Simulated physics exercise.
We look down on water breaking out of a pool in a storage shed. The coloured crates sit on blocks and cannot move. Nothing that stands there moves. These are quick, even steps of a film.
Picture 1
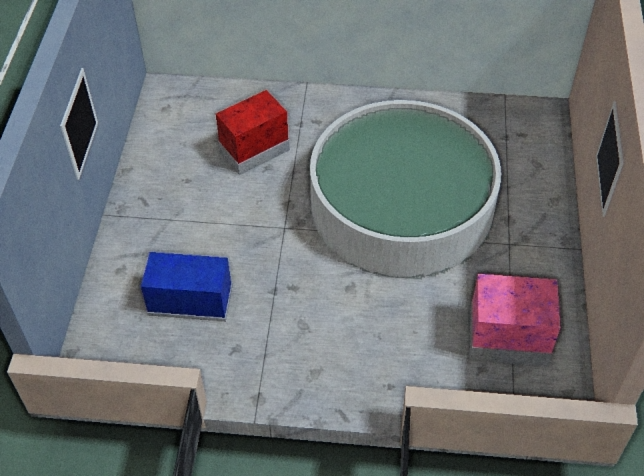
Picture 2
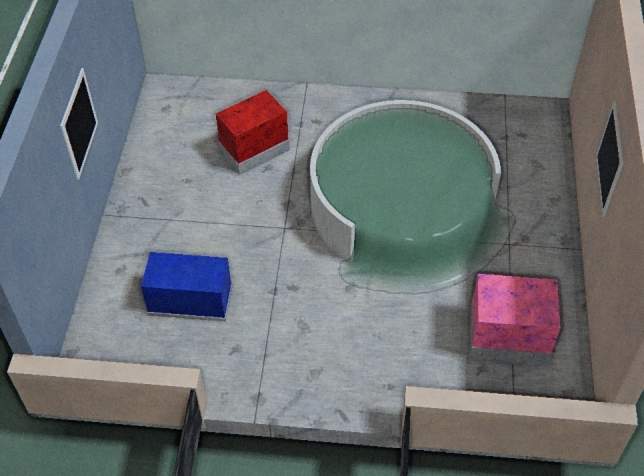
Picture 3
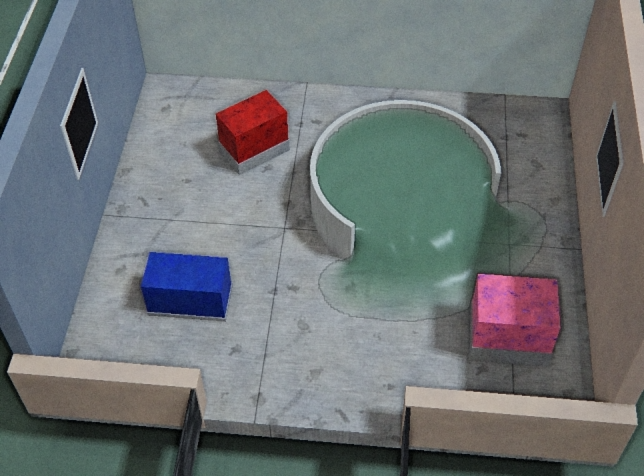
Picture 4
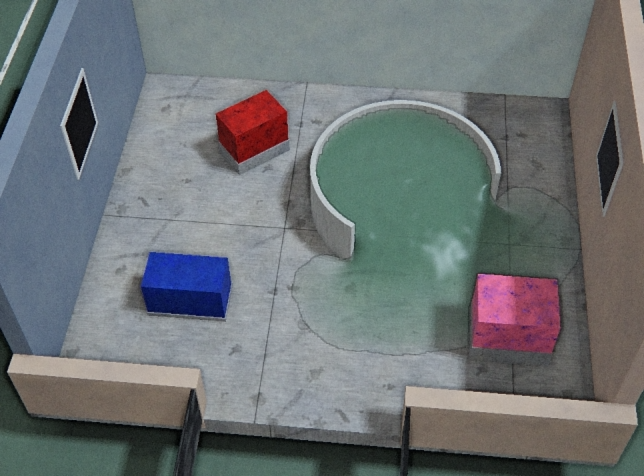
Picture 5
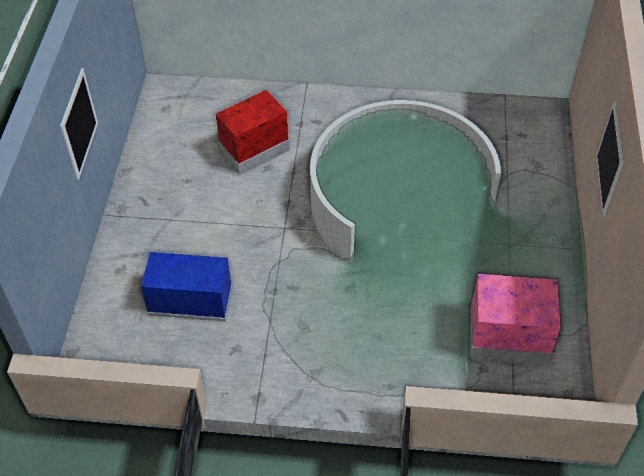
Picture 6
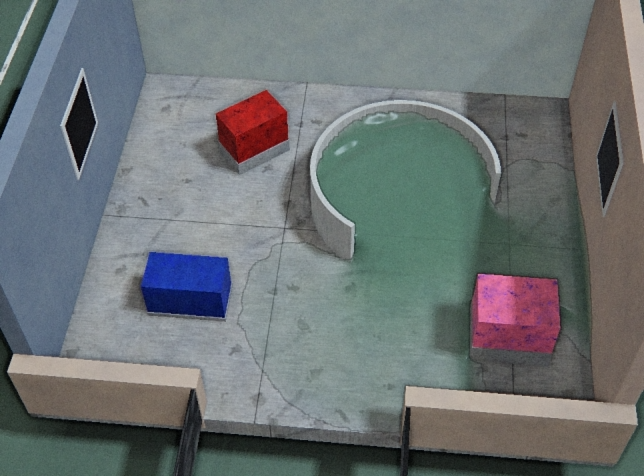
Green water pours through a gap that opens in the front of a round, pale-walled tank and spreads in a thin sheet across the grey tiled floor, around the pink block and toward the front opening. The shed-like room is seen from above, with a blue wall at left and beige walls at right and front. A red block sits behind a blue one at left, and the camera stays still.
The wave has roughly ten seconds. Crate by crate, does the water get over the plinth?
In the end: The blue crate is soaked; the red crate keeps dry; the pink crate is soaked.
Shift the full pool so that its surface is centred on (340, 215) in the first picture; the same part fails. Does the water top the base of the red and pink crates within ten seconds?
Red keeps dry; pink is topped.
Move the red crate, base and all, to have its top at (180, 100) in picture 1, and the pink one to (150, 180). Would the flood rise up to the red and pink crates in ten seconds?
Red crate keeps dry; pink crate keeps dry.
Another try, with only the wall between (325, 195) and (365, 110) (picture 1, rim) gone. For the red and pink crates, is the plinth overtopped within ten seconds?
My reading: The red one is wetted; the pink one remains dry.
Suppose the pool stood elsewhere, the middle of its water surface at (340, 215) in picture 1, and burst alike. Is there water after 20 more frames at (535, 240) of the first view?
At that place: Under water.
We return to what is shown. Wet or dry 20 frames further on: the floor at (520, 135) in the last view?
Answer: Wet.
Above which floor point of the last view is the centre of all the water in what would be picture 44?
Near (383, 242).
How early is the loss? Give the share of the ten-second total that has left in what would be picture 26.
Near 55 in a hundred.
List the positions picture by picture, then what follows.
The round tank at (405, 171) is whole and still, in the first picture.
Water pours out at (445, 256) and has run to (345, 274), in the second picture.
The front is at (326, 284), out from the gap at (445, 258), in the third picture.
Water pours out at (444, 260) and has run to (565, 215), in the fourth picture.
The front is at (271, 307), out from the gap at (444, 261), in the fifth picture.
Water pours out at (444, 261) and has run to a hidden place, in the sixth picture.
A moment on, water covers 35 % of the floor; the blue crate water round its plinth, the red crate not reached, the pink crate water round its plinth.
Next, water covers 40 % of the floor; the blue crate water round its plinth, the red crate not reached, the pink crate water round its plinth.
Then, water covers 45 % of the floor; the blue crate water round its plinth, the red crate not reached, the pink crate water round its plinth.
Later, water covers 90 % of the floor; the blue crate water round its plinth, the red crate water round its plinth, the pink crate water round its plinth.
In the end, water covers 100 % of the floor; the blue crate was topped, the red crate stayed above the water, the pink crate was topped.
